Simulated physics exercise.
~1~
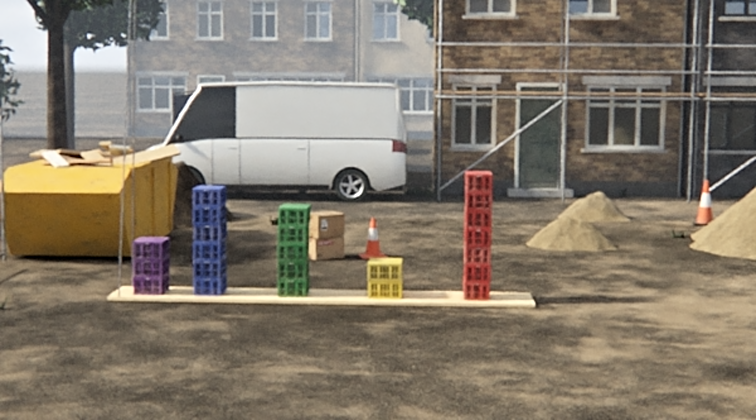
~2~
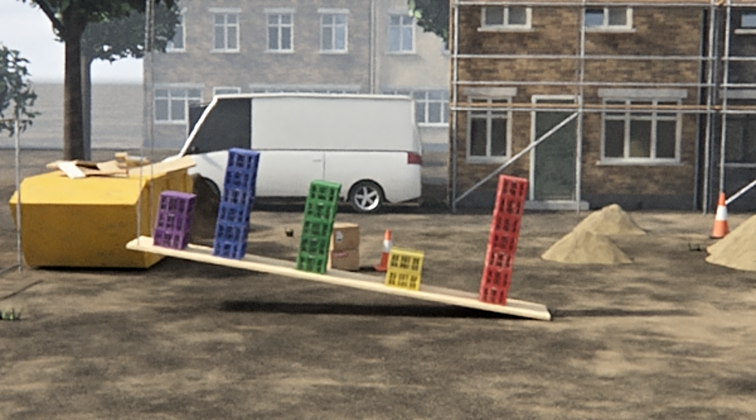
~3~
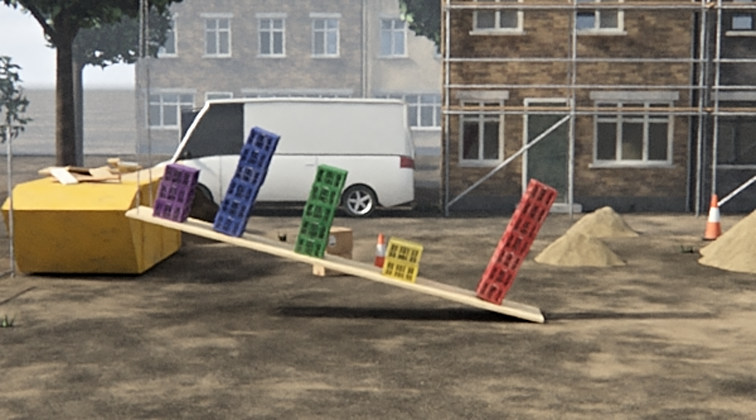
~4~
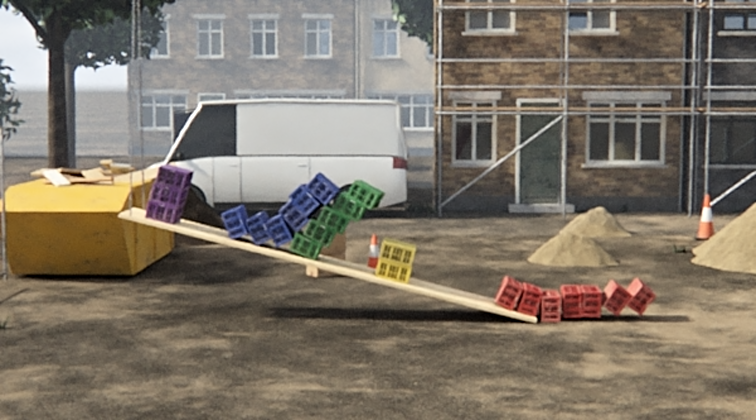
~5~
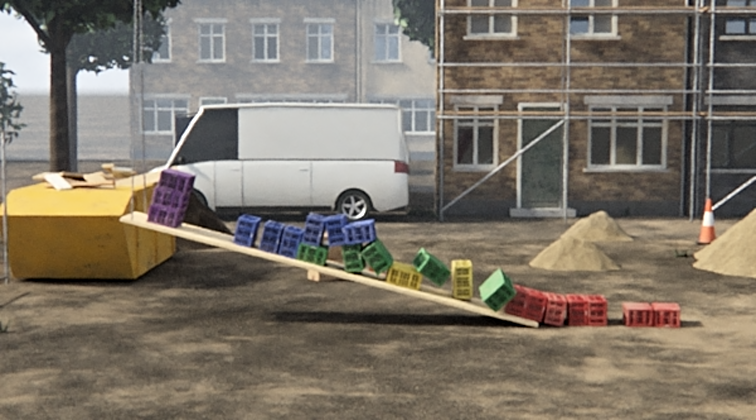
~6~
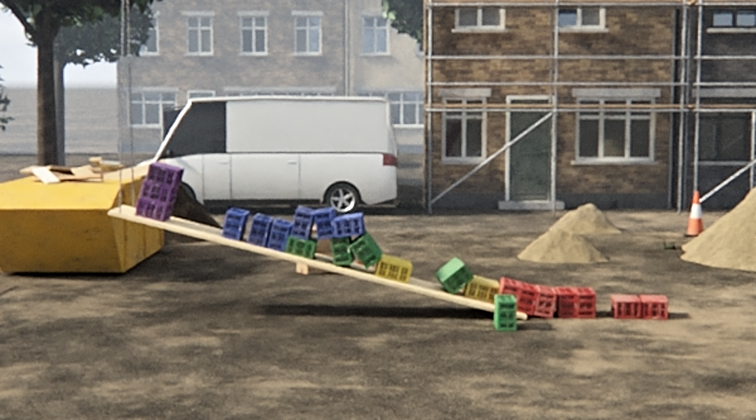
A long flat board carrying five stacks of coloured crates was raised at its left end until the red stack toppled off the right, then the blue, green and yellow ones collapsed down the slope, leaving only the purple stack standing.
